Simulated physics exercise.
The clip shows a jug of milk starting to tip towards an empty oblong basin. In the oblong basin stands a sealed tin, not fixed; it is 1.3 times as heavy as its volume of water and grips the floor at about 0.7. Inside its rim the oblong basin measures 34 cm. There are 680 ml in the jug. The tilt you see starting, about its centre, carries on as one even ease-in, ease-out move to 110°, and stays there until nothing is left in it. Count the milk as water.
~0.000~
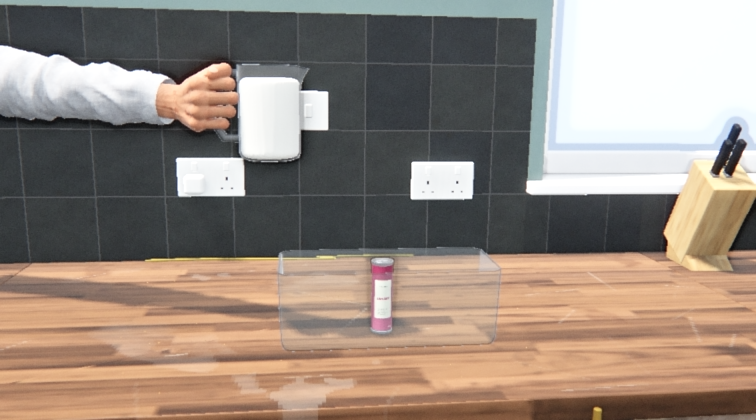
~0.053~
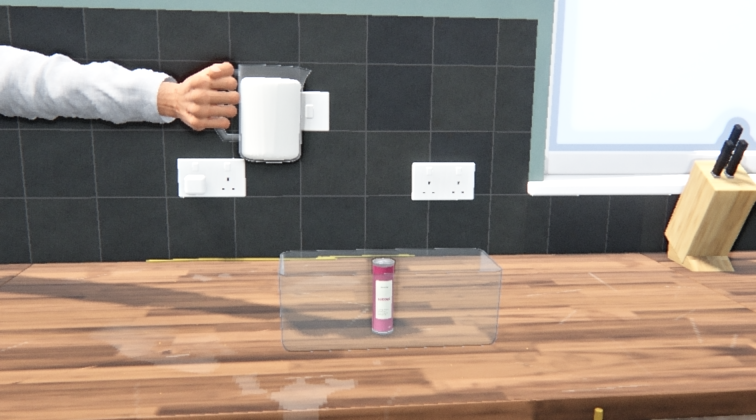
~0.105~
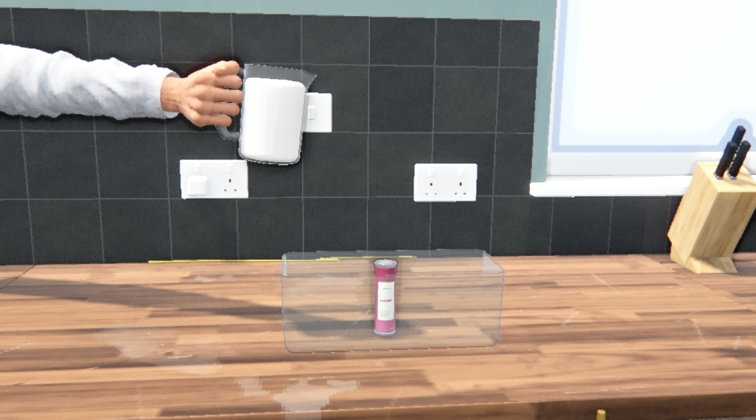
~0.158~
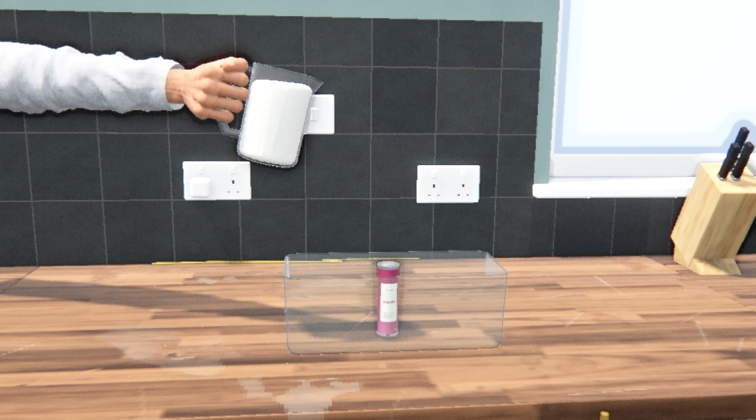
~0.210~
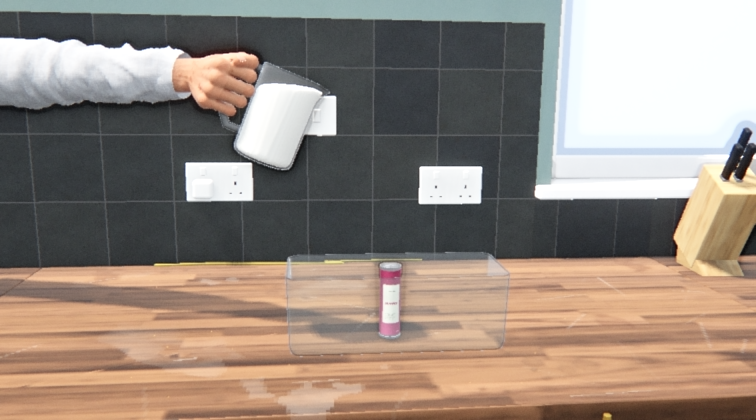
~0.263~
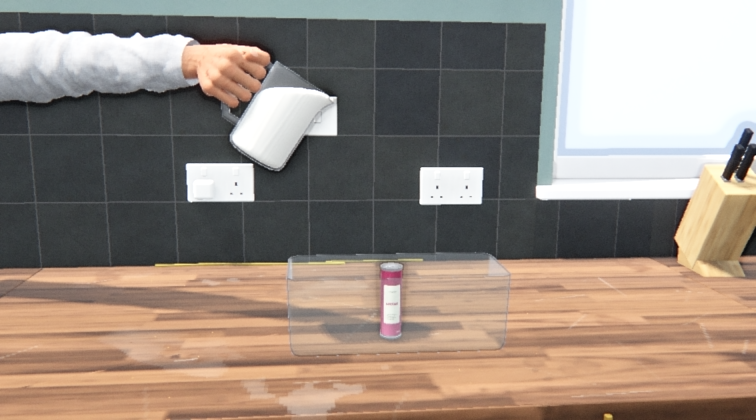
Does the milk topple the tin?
It goes over.
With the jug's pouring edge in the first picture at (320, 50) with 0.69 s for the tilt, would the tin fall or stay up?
Then it remains upright.
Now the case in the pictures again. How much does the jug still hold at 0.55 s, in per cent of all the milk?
About 66 per cent.
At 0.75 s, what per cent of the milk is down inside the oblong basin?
Some 48 per cent.
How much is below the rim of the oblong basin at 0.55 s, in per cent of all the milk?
Some 4 per cent.
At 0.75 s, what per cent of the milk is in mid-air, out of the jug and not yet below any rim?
Some 34 per cent.
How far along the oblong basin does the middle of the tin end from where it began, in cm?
Some 11.5 cm.
Then, 0.55 s in, the tilt is 96° and 66 per cent is still to pour; the tin stands where it began.
Then, 0.75 s in, the tilt is 110° and 19 per cent is still to pour; the tin stands where it began.
Then, 0.97 s in, the tilt is 110° and 2 per cent is still to pour; the tin leans 19°.
Then, 1.21 s in, the tilt is 110° and 0 per cent is still to pour; the tin lies on its side.
Finally, the tin lies on its side.
